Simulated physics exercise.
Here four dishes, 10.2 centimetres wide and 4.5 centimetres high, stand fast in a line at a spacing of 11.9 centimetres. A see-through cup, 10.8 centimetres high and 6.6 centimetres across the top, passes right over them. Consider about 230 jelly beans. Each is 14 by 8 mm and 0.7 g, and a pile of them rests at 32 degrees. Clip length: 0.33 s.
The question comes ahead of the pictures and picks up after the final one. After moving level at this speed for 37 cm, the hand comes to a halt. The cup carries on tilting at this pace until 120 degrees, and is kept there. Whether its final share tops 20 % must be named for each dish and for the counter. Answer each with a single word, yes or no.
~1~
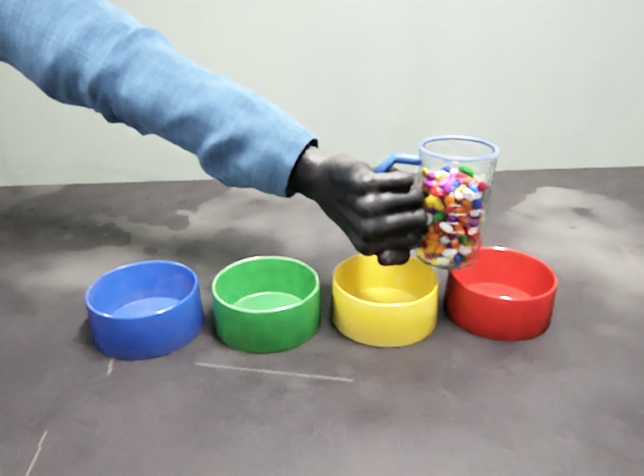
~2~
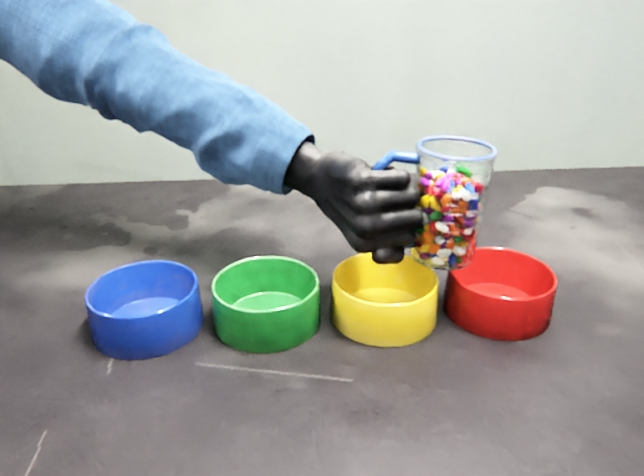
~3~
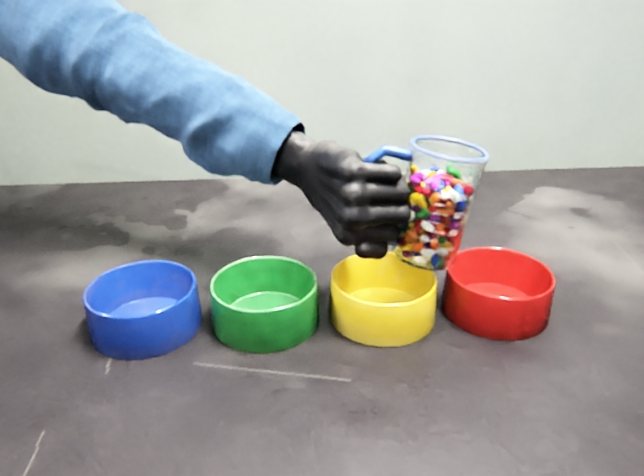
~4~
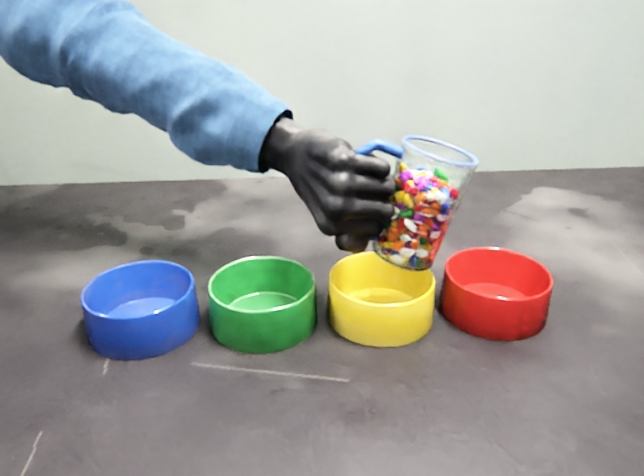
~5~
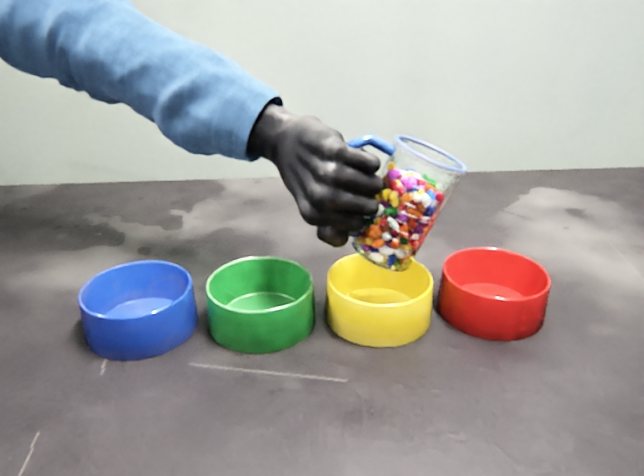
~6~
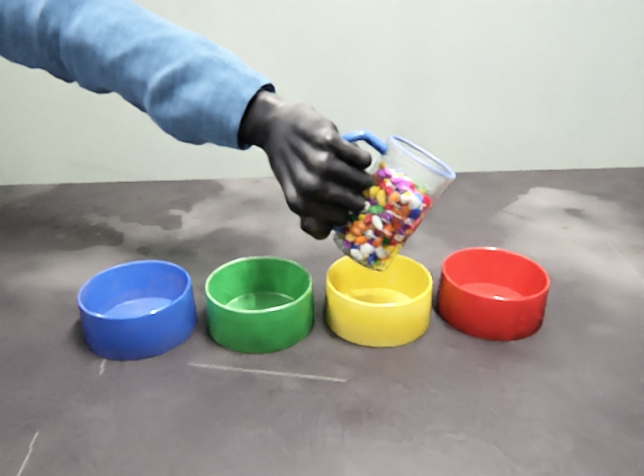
Red no, blue no, green yes, yellow no, counter no.
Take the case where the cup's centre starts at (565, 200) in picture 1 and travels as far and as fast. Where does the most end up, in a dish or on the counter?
Largest amount ends at yellow.
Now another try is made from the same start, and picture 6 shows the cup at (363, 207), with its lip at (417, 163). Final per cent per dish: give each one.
Kept per dish: Red = 0, blue = 100, green = 0, yellow = 0.
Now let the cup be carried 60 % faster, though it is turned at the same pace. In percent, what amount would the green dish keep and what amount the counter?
Shares - green 0, counter 0.
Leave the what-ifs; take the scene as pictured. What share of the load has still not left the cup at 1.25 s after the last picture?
Roughly 0 percent.
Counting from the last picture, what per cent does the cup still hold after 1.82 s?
0 per cent.
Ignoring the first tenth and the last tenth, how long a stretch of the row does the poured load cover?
It covers some 7 centimetres of the row.
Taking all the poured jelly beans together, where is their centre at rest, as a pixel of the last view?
In the last view, approximately (253, 305).
Then, 0.75 s after the last picture, tilt 111 degrees; cup holds 90 %, green 10 %.
Then, 1.25 s after the last picture, tilt 120 degrees; cup holds 0 %, green 90 %.
Then, 1.82 s after the last picture, tilt 120 degrees; cup holds 0 %, green 90 %.
In the end, red 0 %, blue 0 %, green 90 %, yellow 0 %, counter 10 %.
